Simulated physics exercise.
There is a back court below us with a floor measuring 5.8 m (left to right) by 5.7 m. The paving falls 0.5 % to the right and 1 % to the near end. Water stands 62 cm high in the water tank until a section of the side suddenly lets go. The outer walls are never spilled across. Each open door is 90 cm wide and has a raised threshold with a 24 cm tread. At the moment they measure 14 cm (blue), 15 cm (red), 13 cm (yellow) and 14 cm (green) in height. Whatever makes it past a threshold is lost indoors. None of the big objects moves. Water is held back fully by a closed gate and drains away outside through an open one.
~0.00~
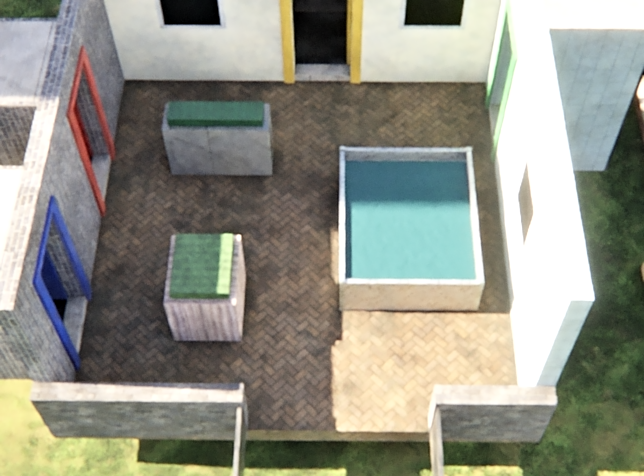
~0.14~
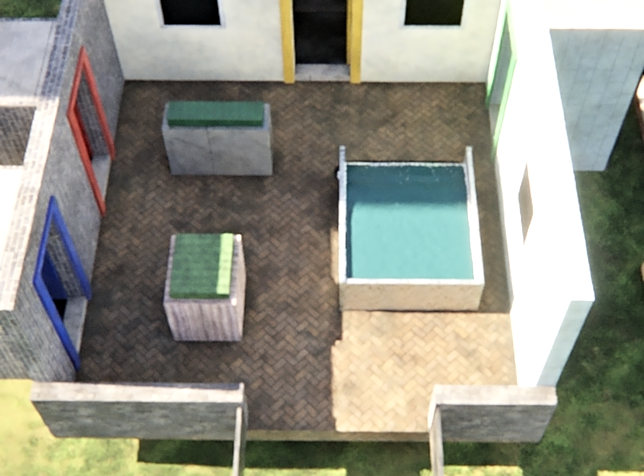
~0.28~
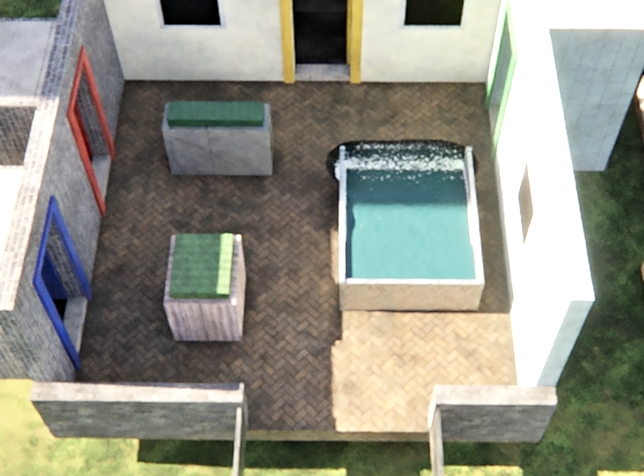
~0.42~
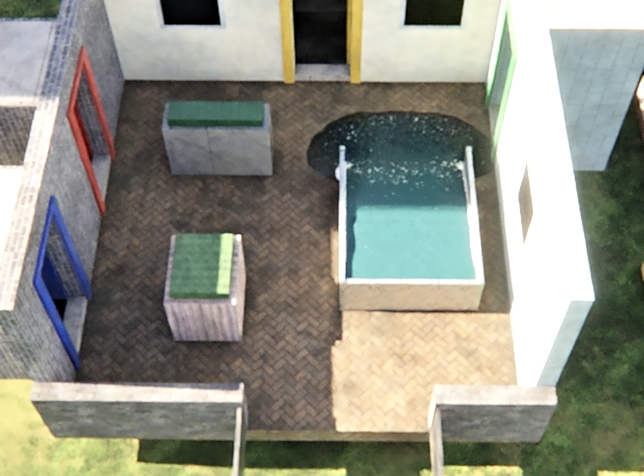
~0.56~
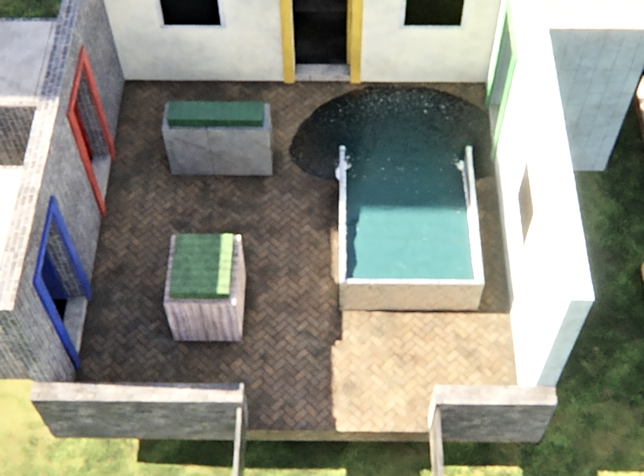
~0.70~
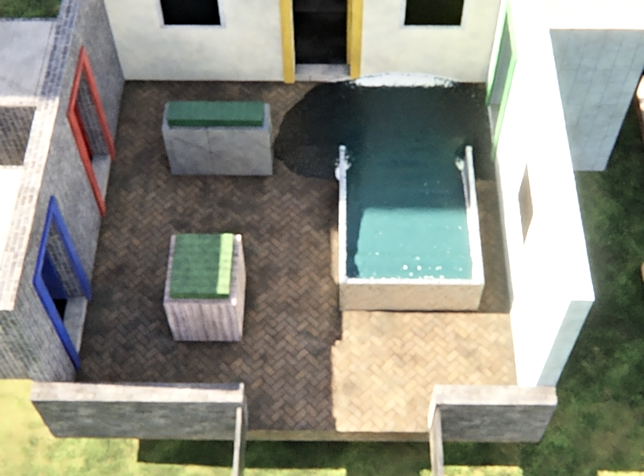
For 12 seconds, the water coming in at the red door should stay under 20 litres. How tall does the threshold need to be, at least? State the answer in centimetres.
Close to 7 cm is just enough.
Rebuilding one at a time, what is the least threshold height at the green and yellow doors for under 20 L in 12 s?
Close to 26 cm (green) and close to 21 cm (yellow).
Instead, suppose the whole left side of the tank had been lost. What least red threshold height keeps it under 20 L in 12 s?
Then the minimum is about 28 cm.
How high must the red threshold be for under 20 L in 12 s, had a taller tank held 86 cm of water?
Some 11.0 cm.
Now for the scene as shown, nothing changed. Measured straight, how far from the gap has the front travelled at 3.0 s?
Near 4.8 metres, give or take.
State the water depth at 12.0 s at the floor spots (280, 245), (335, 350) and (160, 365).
Depths in order: 6 / 4 / 6 cm.
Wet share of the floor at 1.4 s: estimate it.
The wet part is about 20 per cent.
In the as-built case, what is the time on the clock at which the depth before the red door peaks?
Approximately 3.4 s.
After 1.4 s water covers 20 % of the floor, deepest (44 cm) near (474, 87); it has not reached the red door.
After 3.0 s water covers 35 % of the floor, deepest (28 cm) near (474, 87); it has not reached the red door.
After 12.0 s water covers 100 % of the floor, deepest (12 cm) near (520, 414); 3 cm at the red door, 0 litres in over its 15 cm threshold.
At the red door as built, the water arrived by 3.1 s and peaked near 11 cm at 3.4 s.
With a threshold of 6 cm, 31 litres would have come in within the 12 s; with 8.5 cm, 12 litres. So under 20 litres takes about 7 cm.
